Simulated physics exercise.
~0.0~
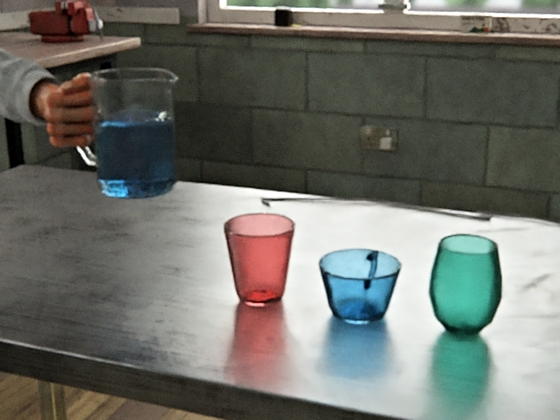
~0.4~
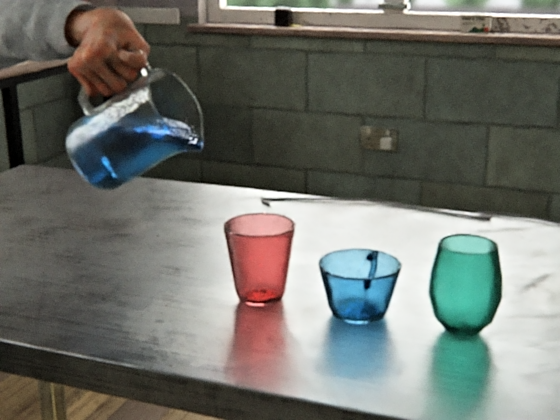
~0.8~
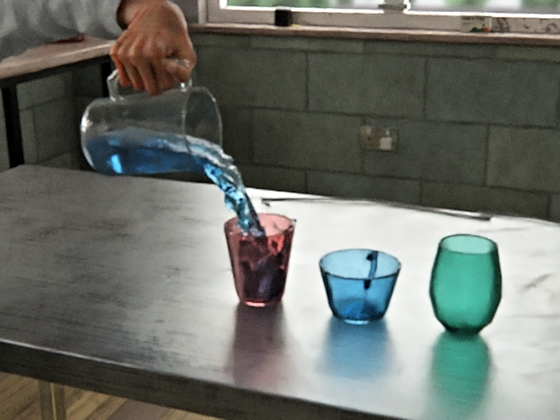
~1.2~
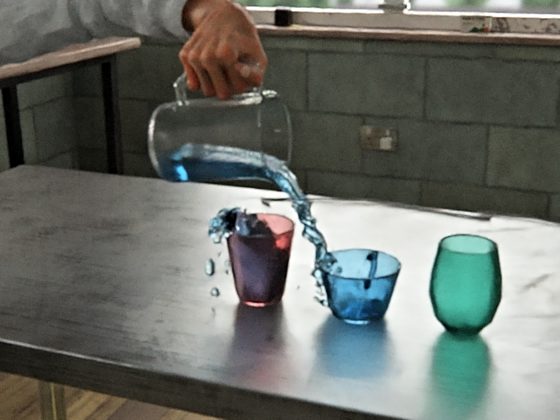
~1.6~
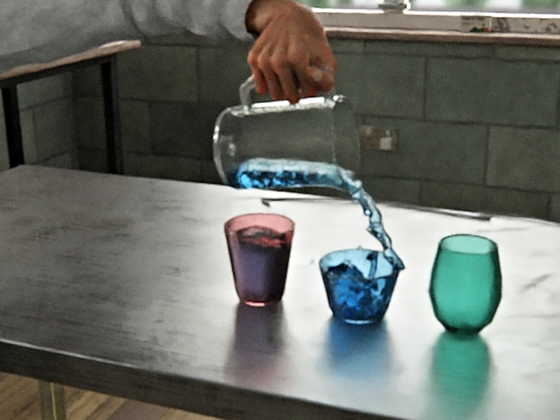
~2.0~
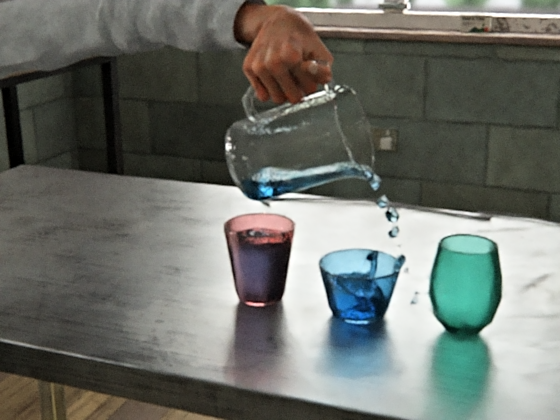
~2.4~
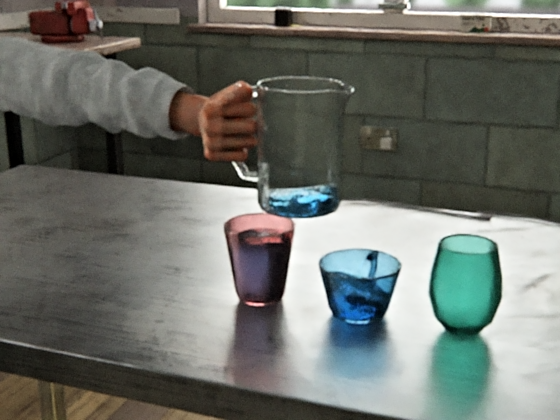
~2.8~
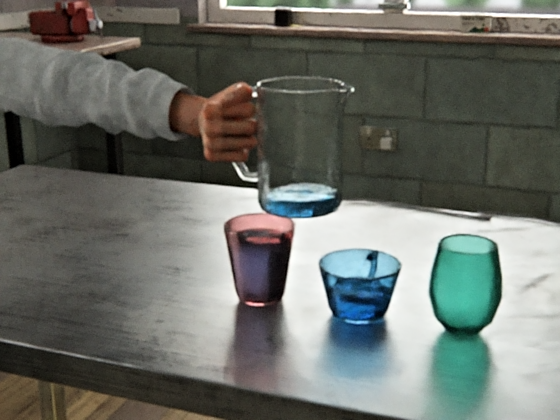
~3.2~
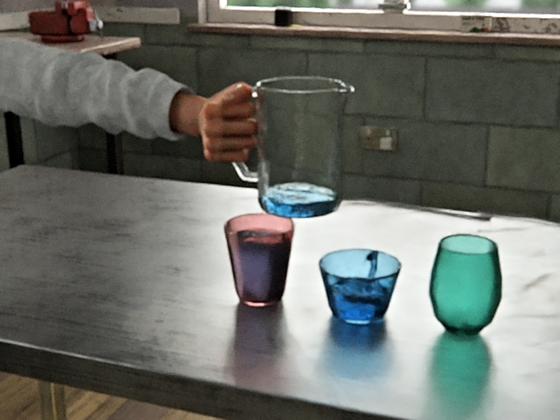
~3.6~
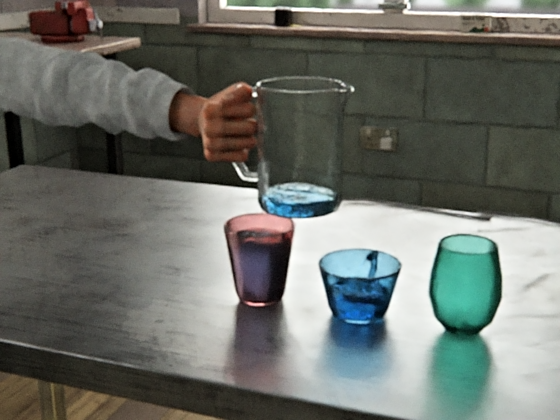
A hand in a grey sleeve holds a clear pitcher of blue water at the left of a dark, shiny table, seen from slightly above in a room with a grey block wall. On the table stand a red tumbler, a wide blue cup and a round-bellied green glass. The hand tips the pitcher rightwards and pours into the tumbler, splashing some over its side as it sweeps right. The stream then fills part of the blue cup, and a few drops fall past its right edge. The pitcher turns upright and stays still, holding a little water, while the green glass remains empty.
